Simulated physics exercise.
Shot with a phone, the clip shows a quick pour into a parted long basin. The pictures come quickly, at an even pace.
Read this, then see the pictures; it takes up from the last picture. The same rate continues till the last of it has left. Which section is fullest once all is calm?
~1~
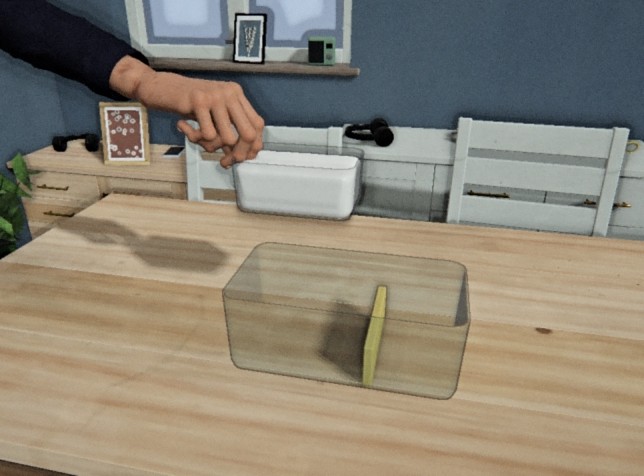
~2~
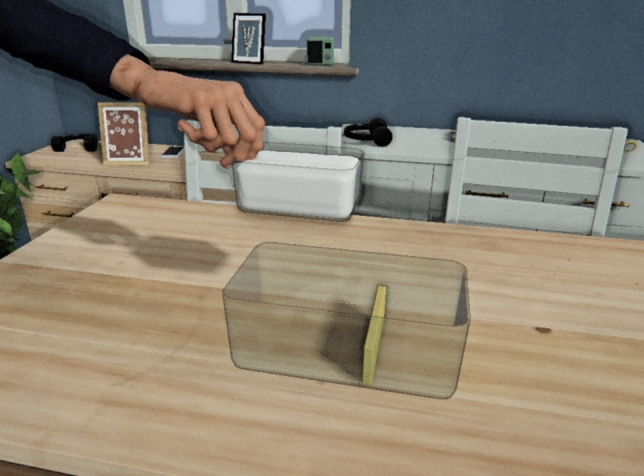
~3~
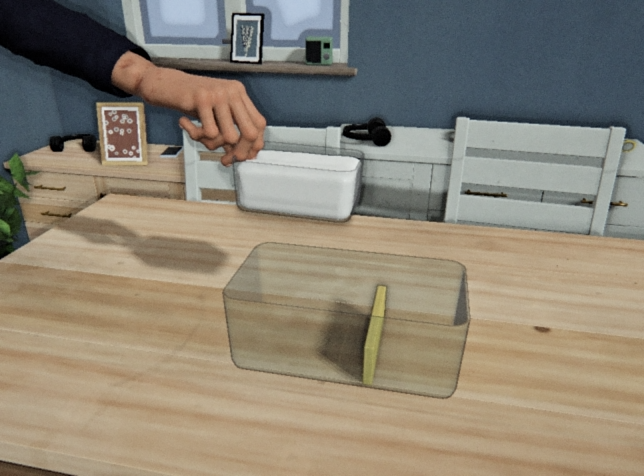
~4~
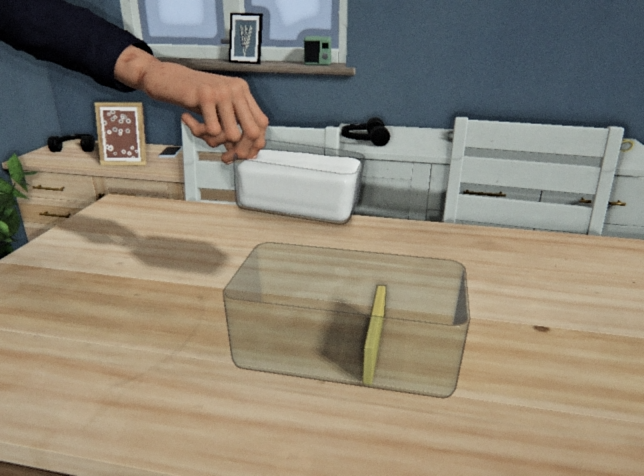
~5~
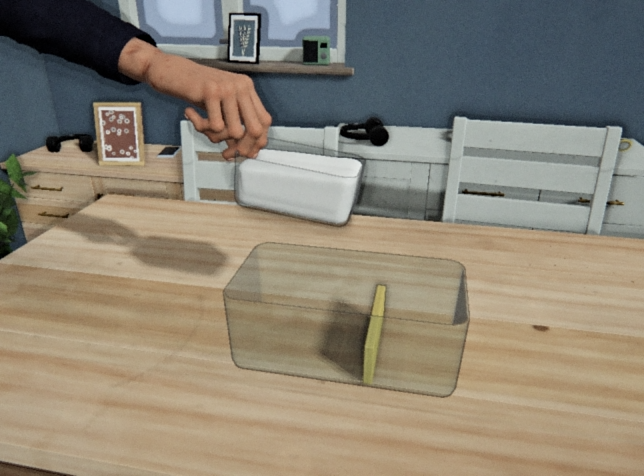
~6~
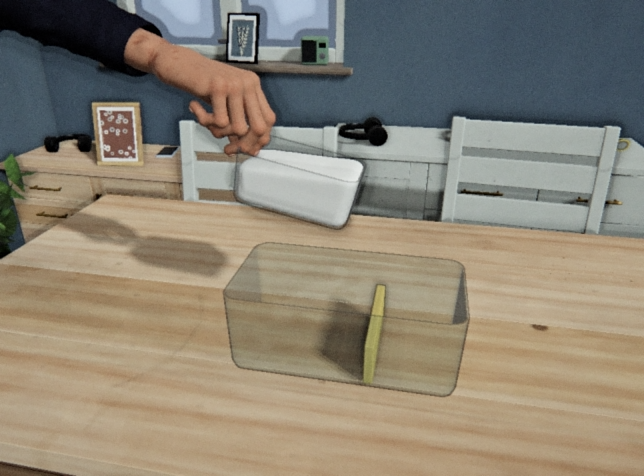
I expect the right chamber to win.
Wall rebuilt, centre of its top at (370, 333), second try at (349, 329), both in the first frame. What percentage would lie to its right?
In order, some 65 and 75 in a hundred.
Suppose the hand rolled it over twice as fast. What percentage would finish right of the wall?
Close to 55 per cent.
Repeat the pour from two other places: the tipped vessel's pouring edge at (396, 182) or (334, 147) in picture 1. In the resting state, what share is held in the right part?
The first start gives some 85 %, the second some 60 %.
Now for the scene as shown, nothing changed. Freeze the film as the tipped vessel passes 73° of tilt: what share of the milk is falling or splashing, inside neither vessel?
Around 40 in a hundred, more or less.
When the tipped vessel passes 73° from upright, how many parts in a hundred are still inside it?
Remaining fraction: Approx. 35 %.
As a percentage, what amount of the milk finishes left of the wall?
It works out to around 25 percent.
A moment on, the tilt is 73° and 34 per cent is still to pour, 1 is left of the wall and 23 right of it.
Next, the tilt is 107° and 5 per cent is still to pour, 15 is left of the wall and 75 right of it.
Then the tilt is 110° and 0 per cent is still to pour, 24 is left of the wall and 75 right of it.
Later the tilt is 110° and 0 per cent is still to pour, 24 is left of the wall and 75 right of it.
In the end 24 per cent lies left of the wall, 75 right of it and 1 outside.
